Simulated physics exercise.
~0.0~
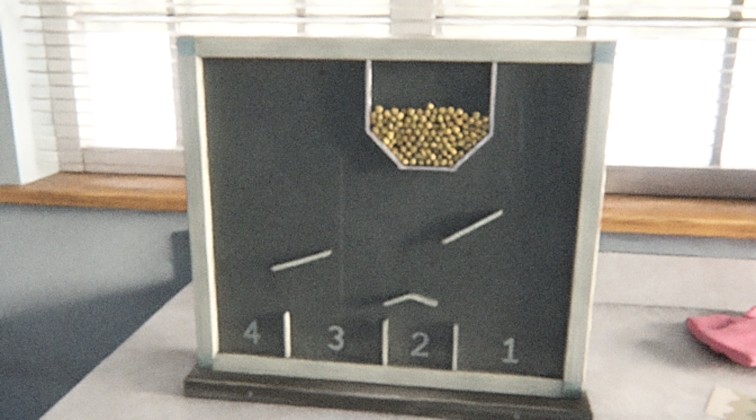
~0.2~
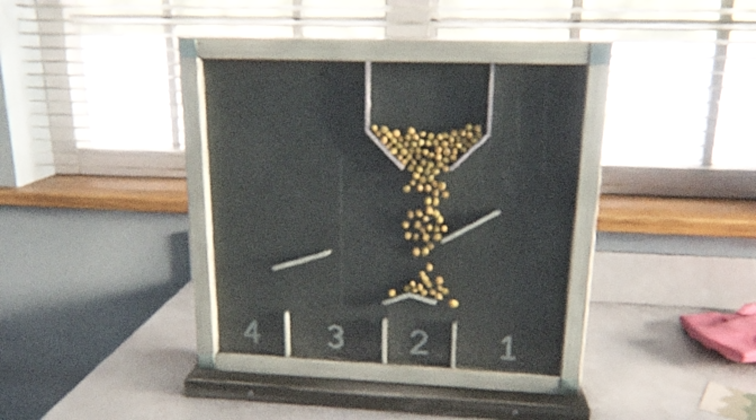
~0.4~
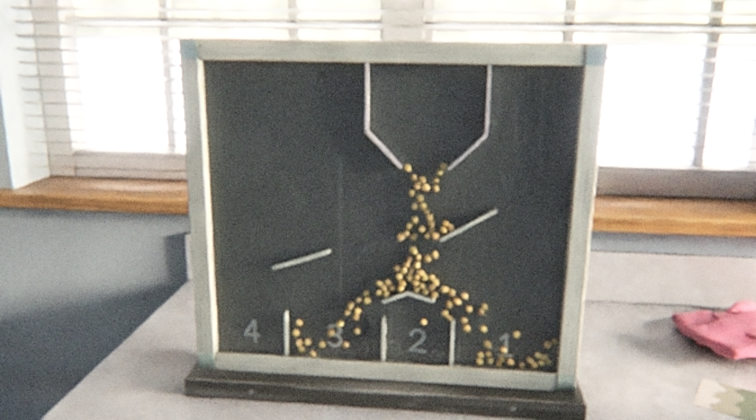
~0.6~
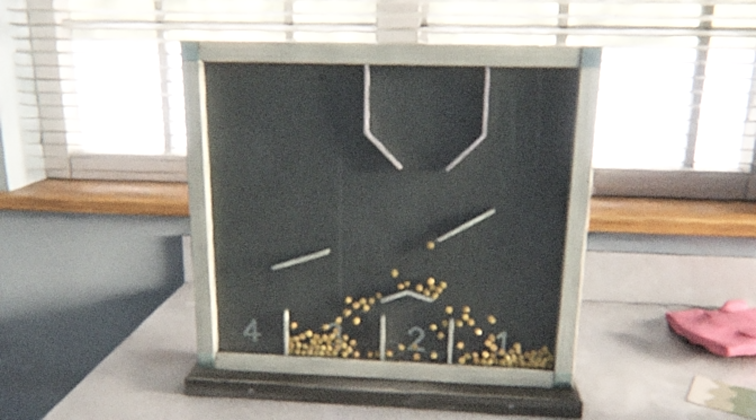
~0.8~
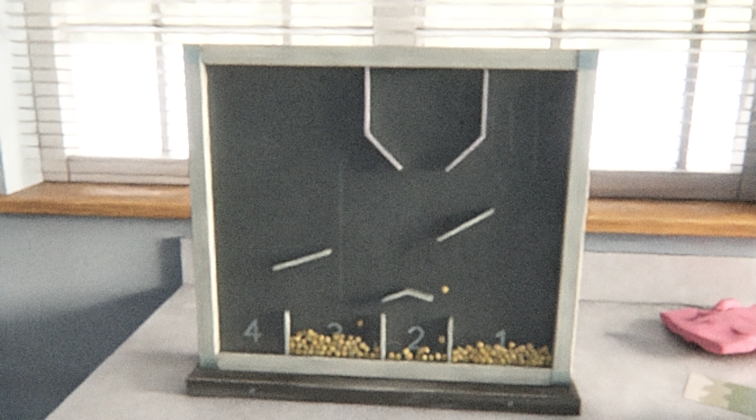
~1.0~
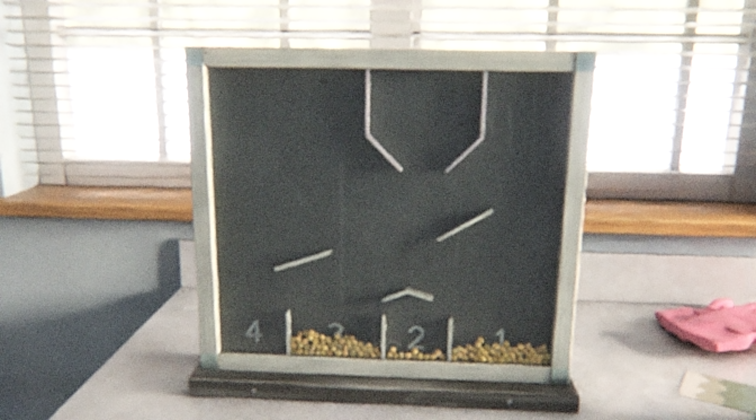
A dark, pale-framed drop box stands upright on a light tabletop, seen from the front before a bright window with blinds, a pink cloth lying at the right. Golden-tan beads fill a hopper near the top, above slanted ledges and four numbered bins. The hopper opens and the beads pour down past the right-hand ledge onto the small peaked one. They spill off both sides, bouncing into the bins below as the hopper empties. The last few drop, and the beads settle mostly in bins three and one, with a thin layer in two and none in four.
